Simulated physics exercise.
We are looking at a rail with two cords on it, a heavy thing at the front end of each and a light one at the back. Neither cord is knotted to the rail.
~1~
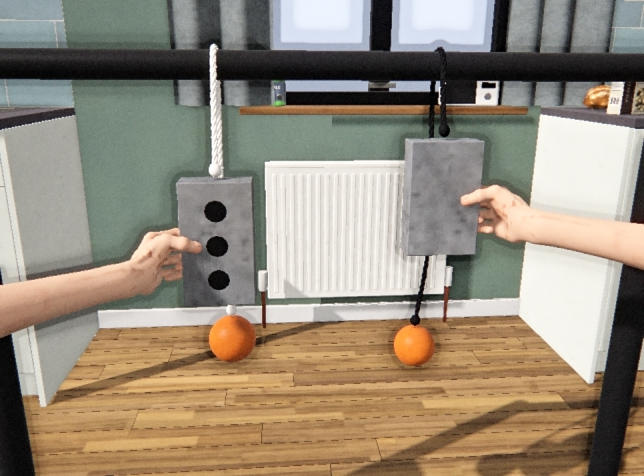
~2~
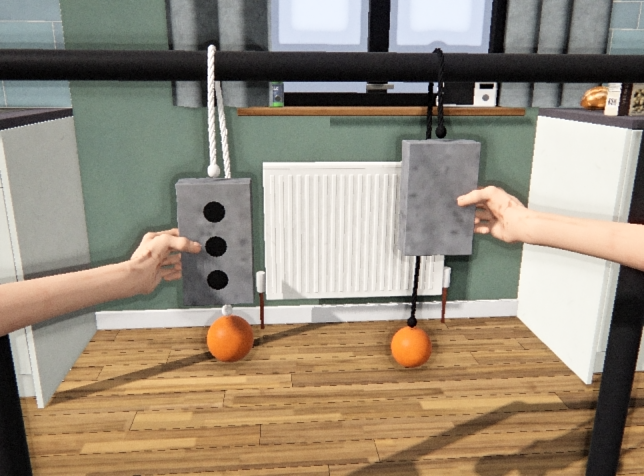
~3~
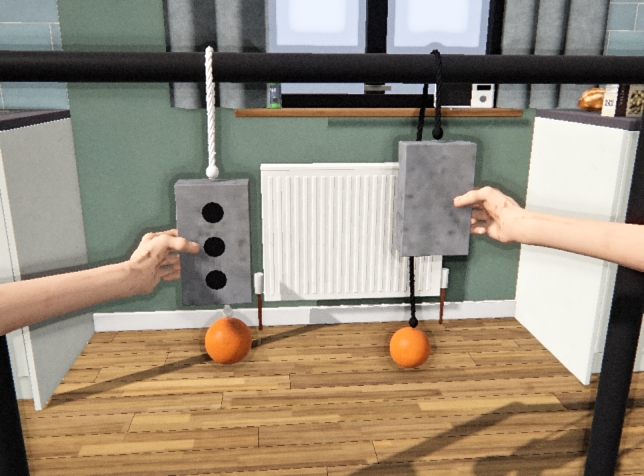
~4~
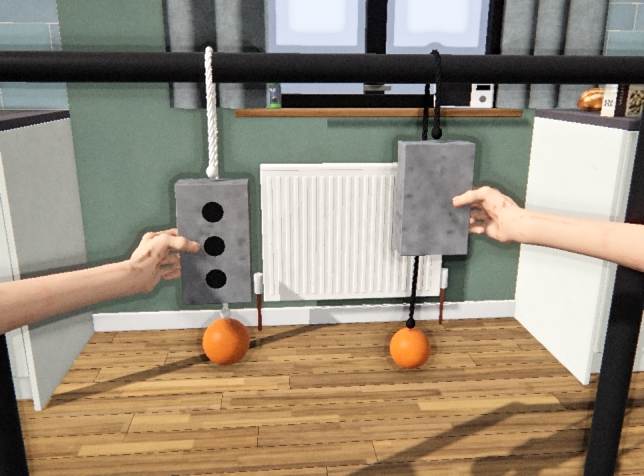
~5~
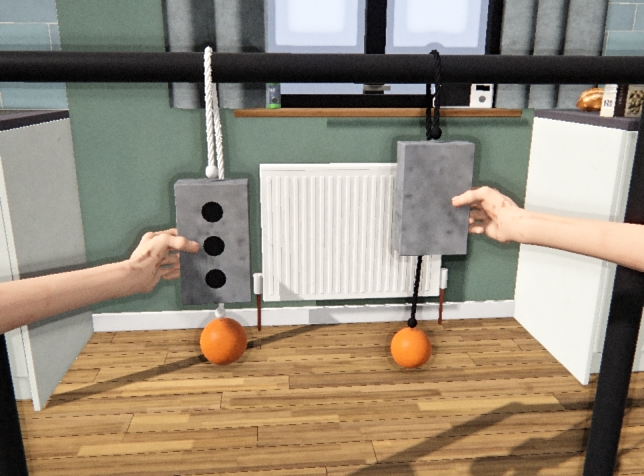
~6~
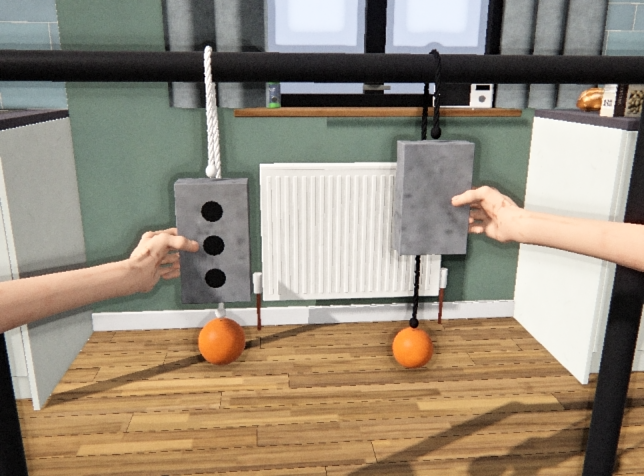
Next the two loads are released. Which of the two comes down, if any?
As it turns out, the left paver runs down to the floor; the right paver drops.
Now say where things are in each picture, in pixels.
In the first picture, left paver (219, 242); right paver (441, 197); left orange (233, 339); right orange (414, 346).
In the second picture, left paver (218, 242); right paver (437, 198).
In the third picture, left paver (216, 242); right paver (434, 199).
In the fourth picture, left paver (216, 242); right paver (433, 198).
In the fifth picture, left paver (216, 242); right paver (432, 198).
In the sixth picture, left paver (215, 241); right paver (432, 198); left cord only laid over the rail; right cord only laid over the rail.
Then, 0.54 s after the last picture, left paver on the floor; right paver dropping.
Then, 0.90 s after the last picture, left paver on the floor; right paver on the floor.
At rest, left paver on the floor; right paver on the floor. The left paver drops and the right paver pulls its rope through.
